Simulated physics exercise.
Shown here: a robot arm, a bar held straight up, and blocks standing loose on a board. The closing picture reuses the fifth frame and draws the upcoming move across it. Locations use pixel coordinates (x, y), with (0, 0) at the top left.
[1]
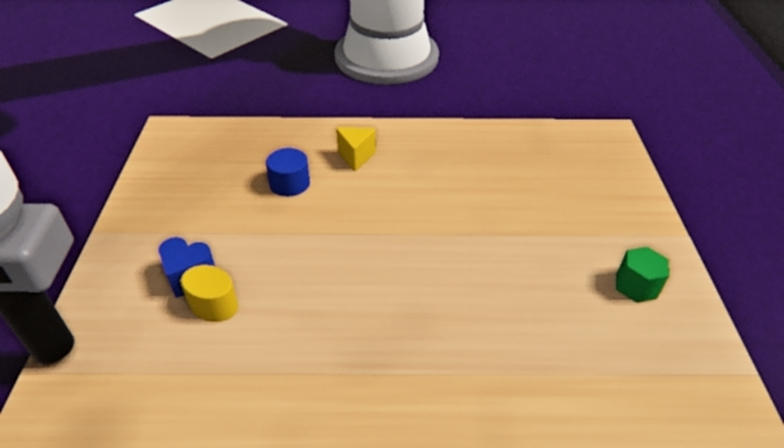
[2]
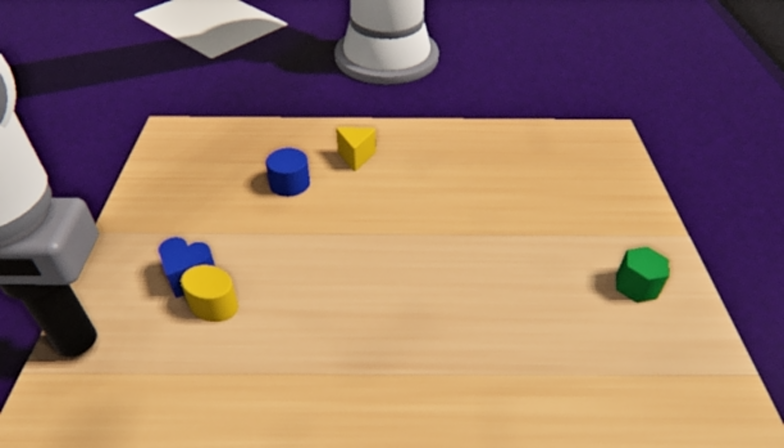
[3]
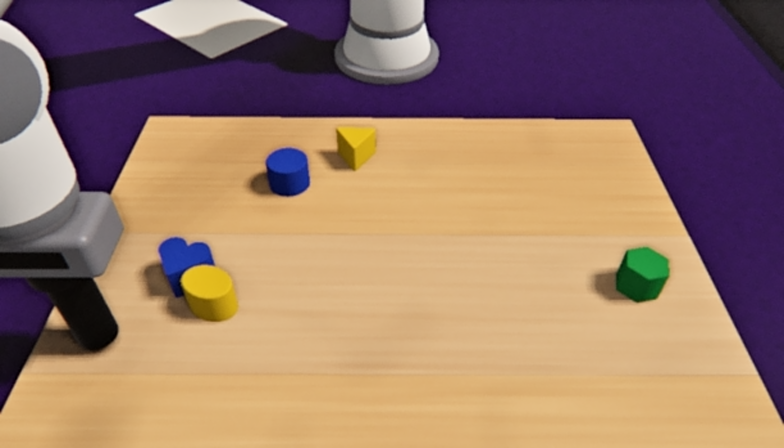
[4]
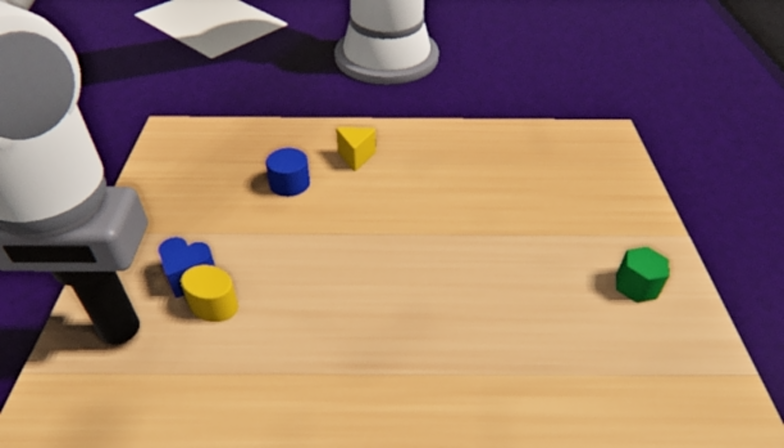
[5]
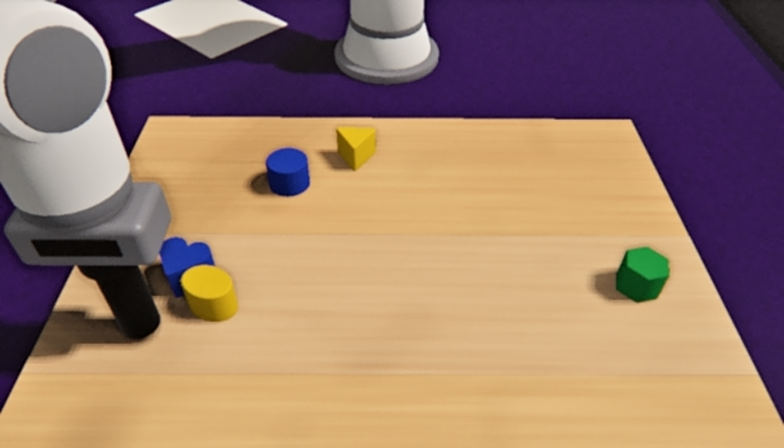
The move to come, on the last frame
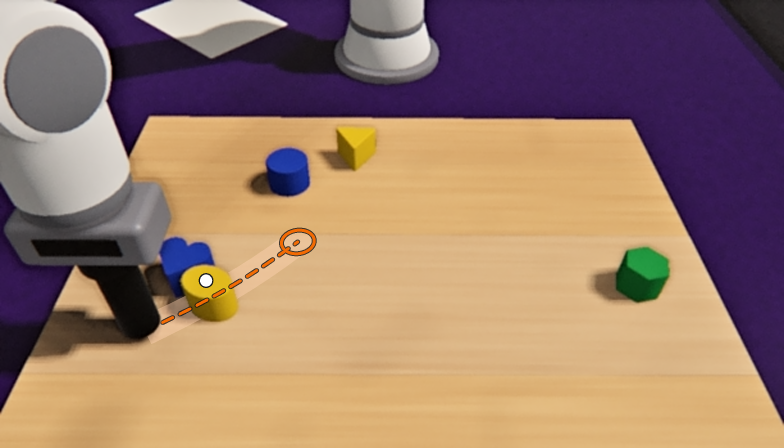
Robot arm sliding a black upright bar rightward over a wooden board, nearing a blue heart and yellow block that stay still.
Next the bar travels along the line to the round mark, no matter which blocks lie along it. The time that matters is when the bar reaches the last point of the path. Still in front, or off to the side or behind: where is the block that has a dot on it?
When the path ends, it will lie beside or behind the bar.
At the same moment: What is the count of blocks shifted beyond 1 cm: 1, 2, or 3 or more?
The answer is a single block.
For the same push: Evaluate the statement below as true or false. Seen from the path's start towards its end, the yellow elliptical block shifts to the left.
That claim is false.
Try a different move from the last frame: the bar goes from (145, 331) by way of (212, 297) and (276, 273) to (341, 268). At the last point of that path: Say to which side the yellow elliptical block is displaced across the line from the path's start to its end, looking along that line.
My answer: Right.
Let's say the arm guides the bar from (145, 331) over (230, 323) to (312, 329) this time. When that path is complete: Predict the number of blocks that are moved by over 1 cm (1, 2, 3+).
I foresee one block being moved.
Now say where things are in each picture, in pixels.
Tip of the bar at (54, 347), middles of tops, blue heart at (181, 253), yellow elliptical block at (206, 281), in the first picture.
Bar at (77, 341), nothing pushed, in the second picture.
Bar at (99, 335), nothing pushed, in the third picture.
Bar at (121, 329), nothing pushed, in the fourth picture.
Bar at (142, 324), blue heart at (181, 253), yellow elliptical block at (206, 281), in the fifth picture.
The line goes from (145, 331) by way of (230, 287) to (298, 242); the dot is on the yellow elliptical block.
On the path given first. One third of the way, bar at (202, 294); yellow elliptical block at (238, 272), turned 25° clockwise.
Two thirds of the way, bar at (253, 265); yellow elliptical block at (275, 265), turned 95° clockwise.
At the end, bar at (297, 235); blue heart unmoved; yellow elliptical block at (276, 265), turned 95° clockwise.
